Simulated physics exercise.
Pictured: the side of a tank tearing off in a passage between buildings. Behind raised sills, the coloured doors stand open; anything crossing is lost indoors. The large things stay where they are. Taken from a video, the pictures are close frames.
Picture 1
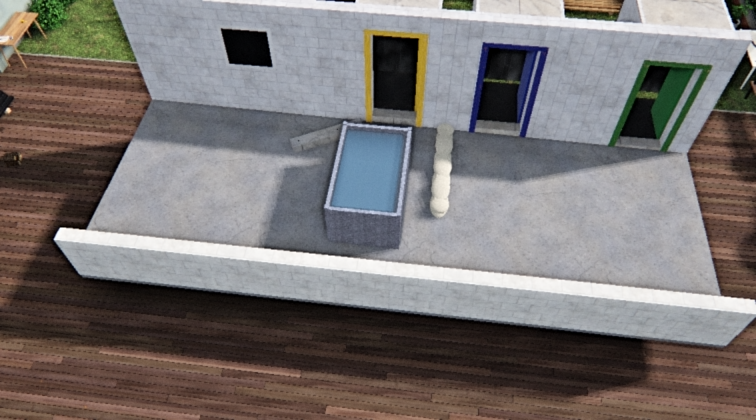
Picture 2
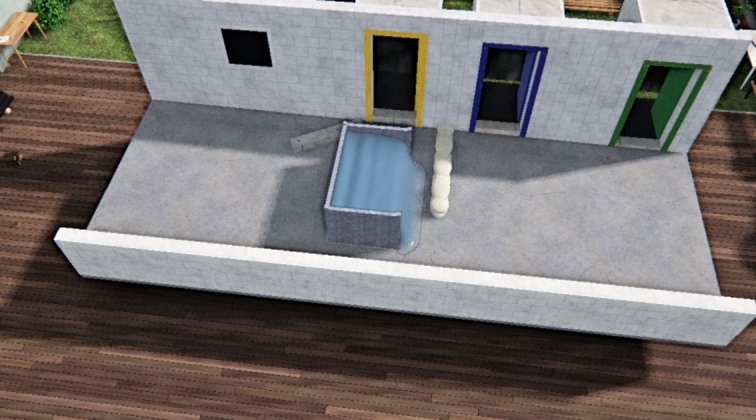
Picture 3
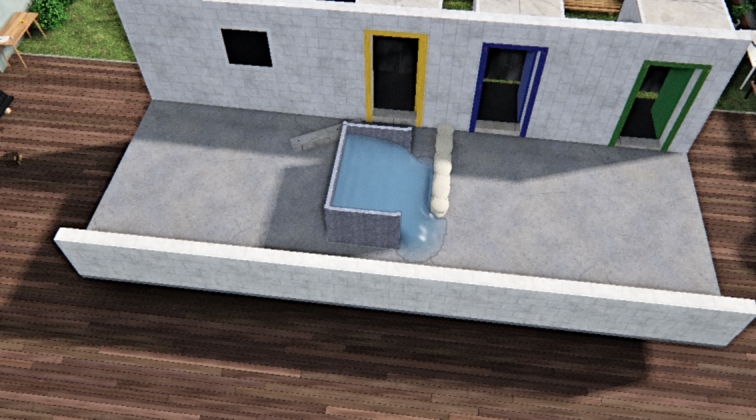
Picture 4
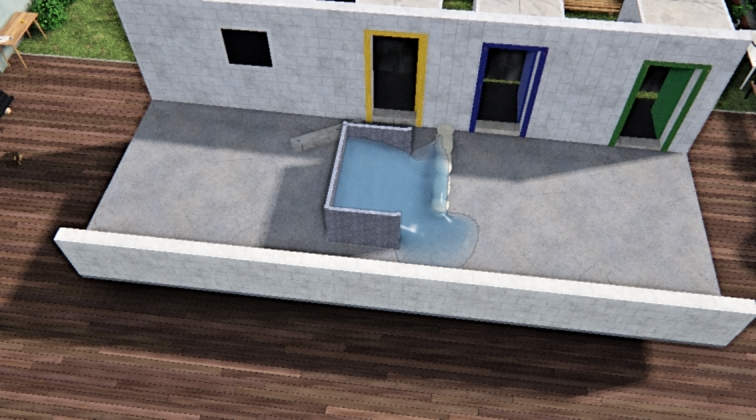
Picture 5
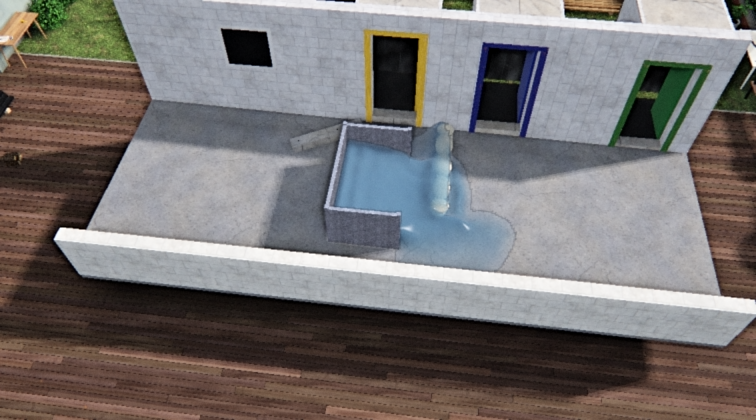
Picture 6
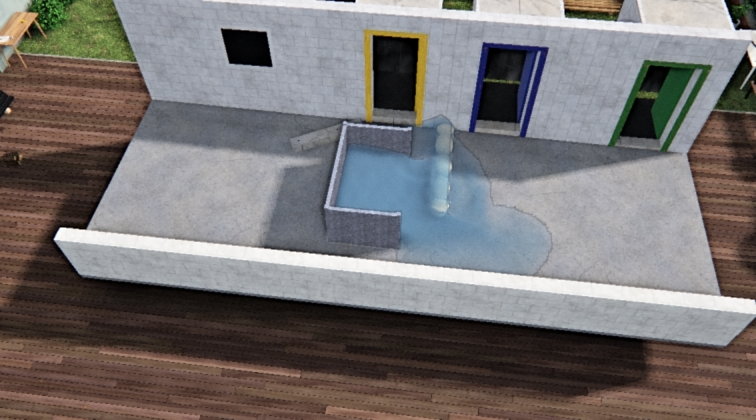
In a walled grey yard with yellow, blue and green doorways, the right side of a water tank gave way, and water poured out, washed over a low pale barrier and spread rightward across the floor.
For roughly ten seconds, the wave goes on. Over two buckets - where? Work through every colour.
In the end the yellow door will keep it to two buckets. The blue door will keep it to two buckets. The green door will keep it to two buckets.
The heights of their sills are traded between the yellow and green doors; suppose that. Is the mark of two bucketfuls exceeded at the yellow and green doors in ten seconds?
Yellow: Too much; green: Not enough.
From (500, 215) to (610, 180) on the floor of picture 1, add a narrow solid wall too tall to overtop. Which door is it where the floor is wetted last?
I'd say the green door.
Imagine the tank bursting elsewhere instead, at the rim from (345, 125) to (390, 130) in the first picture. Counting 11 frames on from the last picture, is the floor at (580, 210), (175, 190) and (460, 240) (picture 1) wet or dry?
Untouched, untouched, untouched.
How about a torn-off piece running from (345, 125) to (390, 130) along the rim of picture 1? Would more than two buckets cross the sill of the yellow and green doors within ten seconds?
Lab note: Yellow door over threshold; green door under threshold.
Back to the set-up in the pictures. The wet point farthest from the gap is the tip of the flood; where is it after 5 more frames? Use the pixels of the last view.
I'd point to (698, 303).
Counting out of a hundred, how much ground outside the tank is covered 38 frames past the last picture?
Around 50 percent.
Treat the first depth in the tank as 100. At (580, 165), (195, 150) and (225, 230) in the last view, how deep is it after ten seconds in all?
Readings in sequence: 0, 0, 2 percent.
A moment on, water covers 40 % of the floor; the yellow door wet at the sill, nothing in, the blue door wet at the sill, nothing in, the green door not reached.
Next, water covers 55 % of the floor; the yellow door under two buckets in, the blue door wet at the sill, nothing in, the green door wet at the sill, nothing in.
Then, water covers 60 % of the floor; the yellow door under two buckets in, the blue door wet at the sill, nothing in, the green door wet at the sill, nothing in.
Later, water covers 50 % of the floor; the yellow door under two buckets in, the blue door wet at the sill, nothing in, the green door wet at the sill, nothing in.
In the end, water covers 50 % of the floor; the yellow door under two buckets in, the blue door wet at the sill, nothing in, the green door wet at the sill, nothing in.
